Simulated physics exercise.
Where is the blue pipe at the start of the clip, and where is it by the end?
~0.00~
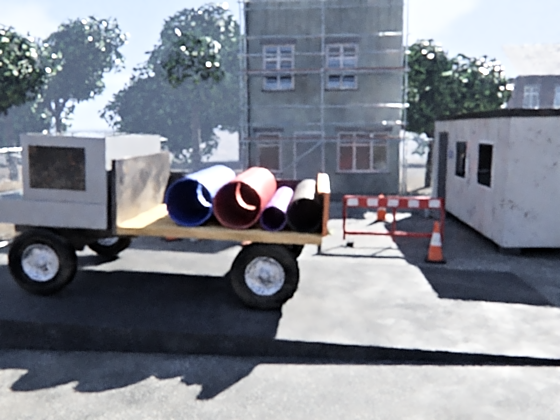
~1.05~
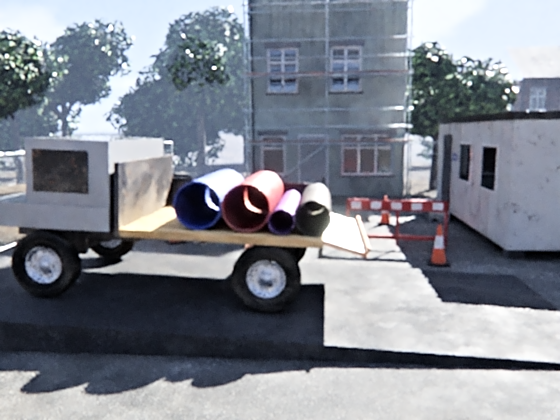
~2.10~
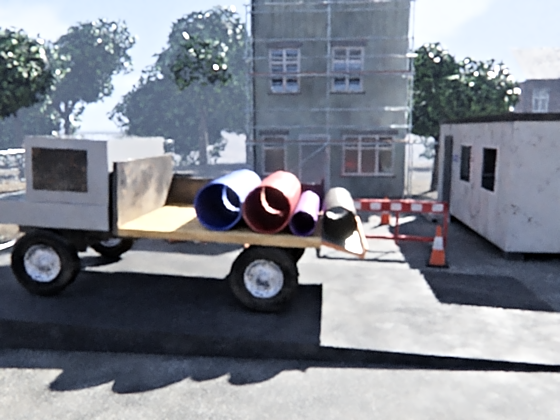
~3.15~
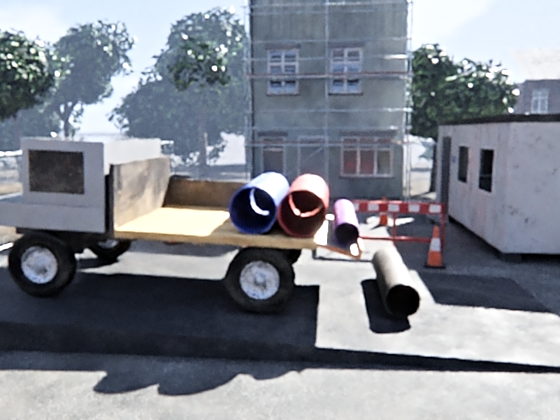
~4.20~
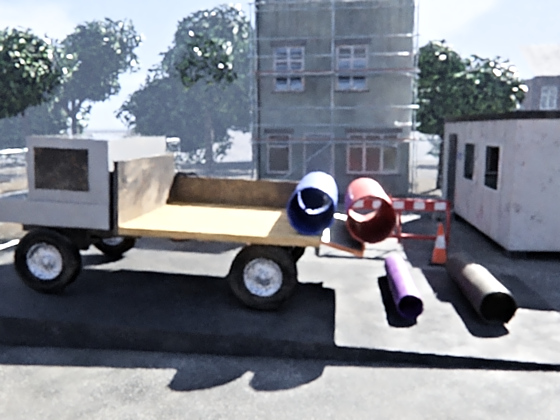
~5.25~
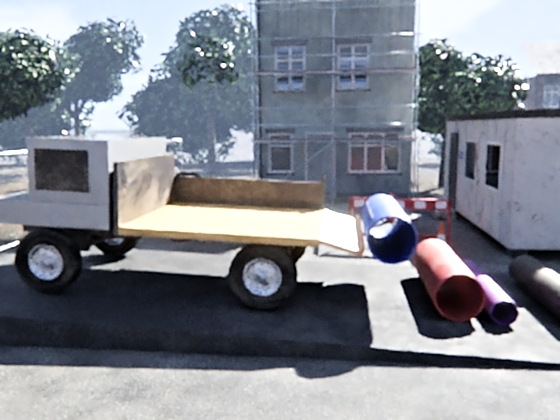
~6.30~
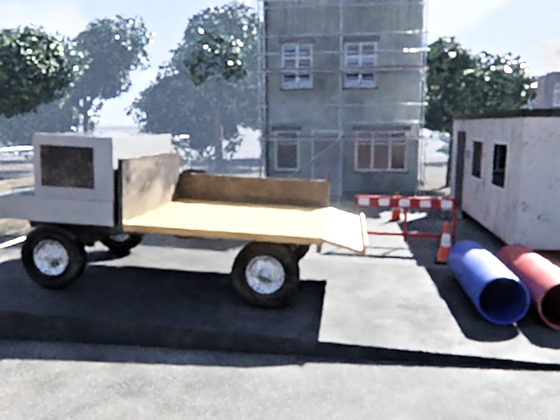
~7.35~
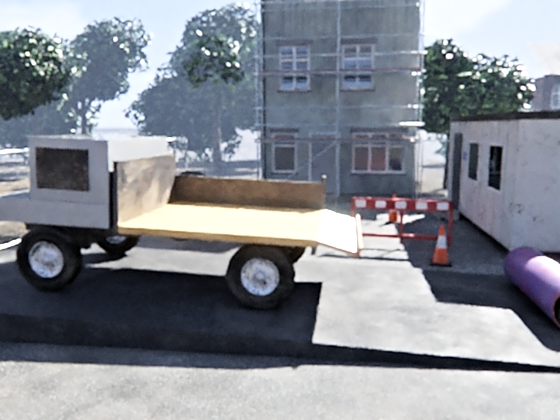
At the start the blue pipe is lying on the truck's bed beside the red one. By the end it is off the truck, down on the ground near the right edge of the view.
